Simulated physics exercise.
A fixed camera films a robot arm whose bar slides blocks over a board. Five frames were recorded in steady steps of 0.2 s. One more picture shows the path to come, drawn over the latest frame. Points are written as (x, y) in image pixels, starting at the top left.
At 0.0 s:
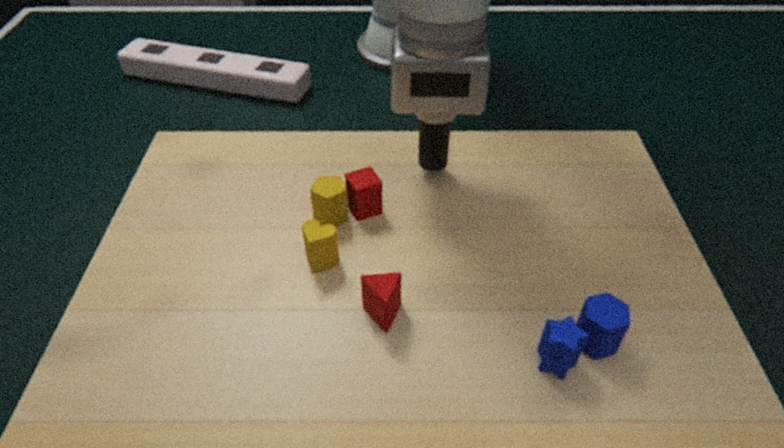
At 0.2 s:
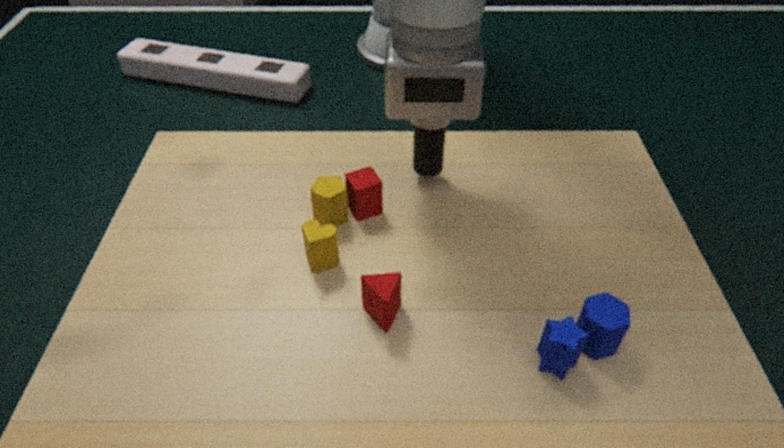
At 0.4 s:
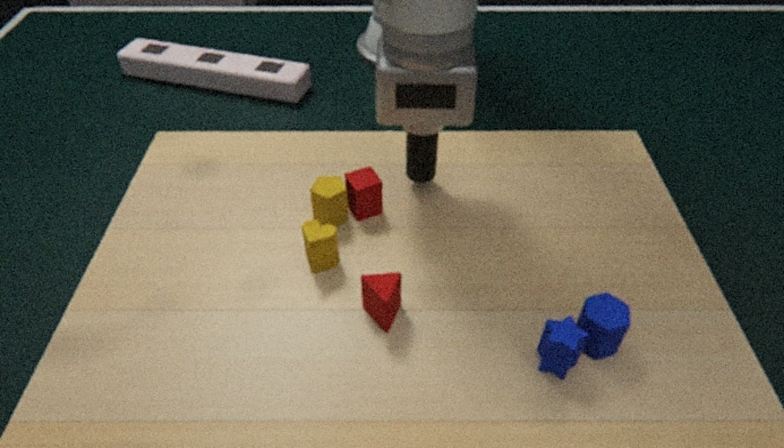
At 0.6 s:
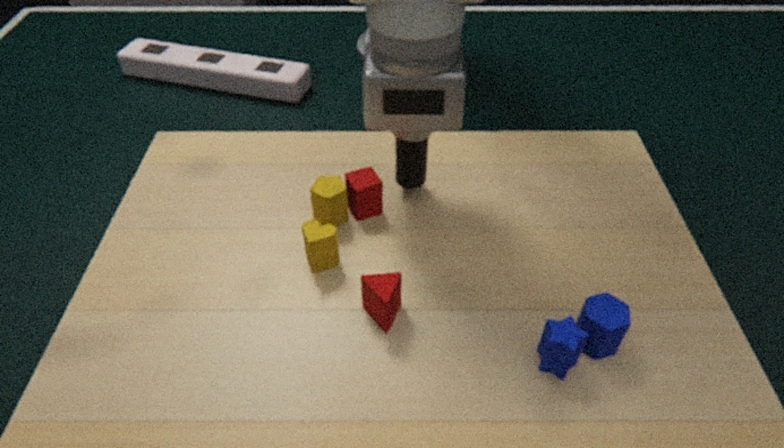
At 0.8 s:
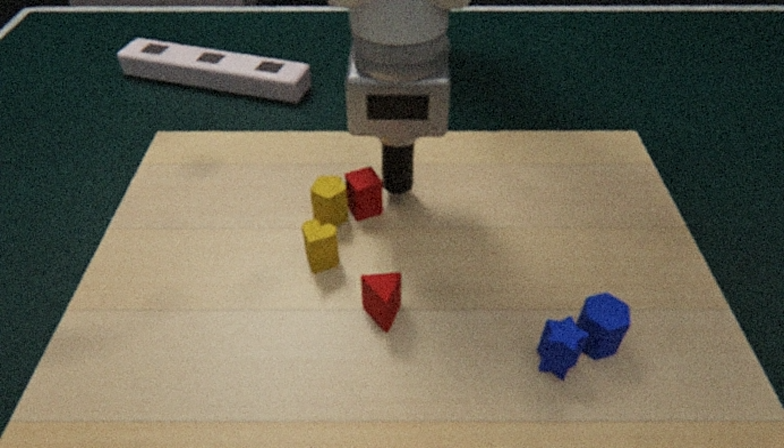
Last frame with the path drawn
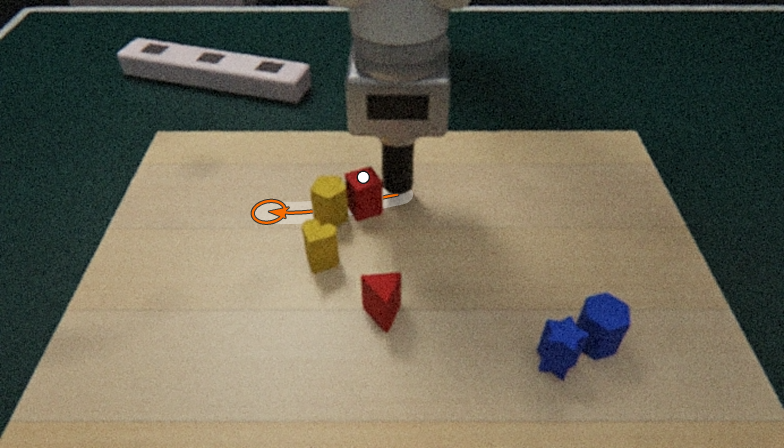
A robotic arm with a dark bar at its lower end starts behind the blocks on a light wooden board, then glides slowly left and slightly toward the viewer. It ends just right of the red four-sided block, while the yellow, red and blue blocks all stay still.
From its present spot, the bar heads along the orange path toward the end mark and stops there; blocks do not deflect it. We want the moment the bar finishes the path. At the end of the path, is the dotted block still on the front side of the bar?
That would be a no.
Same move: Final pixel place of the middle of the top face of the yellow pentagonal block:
Its top middle: (257, 225).
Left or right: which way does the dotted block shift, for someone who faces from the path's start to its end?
Picture yourself facing from the start of the path to its end: The dotted block moves off to your left.
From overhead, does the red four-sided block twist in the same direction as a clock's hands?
I believe not.
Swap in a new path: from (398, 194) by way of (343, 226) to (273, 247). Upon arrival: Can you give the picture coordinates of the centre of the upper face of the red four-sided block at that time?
The middle of its upper face will lie at (227, 217).
The drawn path runs from (398, 194) over (335, 207) to (269, 212); the dot is on the red four-sided block.
The first path, step by step. One third of the way, bar at (354, 193); yellow pentagonal block at (300, 198), turned 20° anticlockwise; red four-sided block at (329, 187), turned 15° anticlockwise.
Two thirds of the way, bar at (311, 201); yellow pentagonal block at (267, 217), turned 45° anticlockwise; red four-sided block at (288, 198), turned 40° anticlockwise.
At the end, bar at (267, 202); yellow heart-shaped block not moved; yellow pentagonal block at (257, 225), turned 65° anticlockwise; red four-sided block at (269, 203), turned 60° anticlockwise.
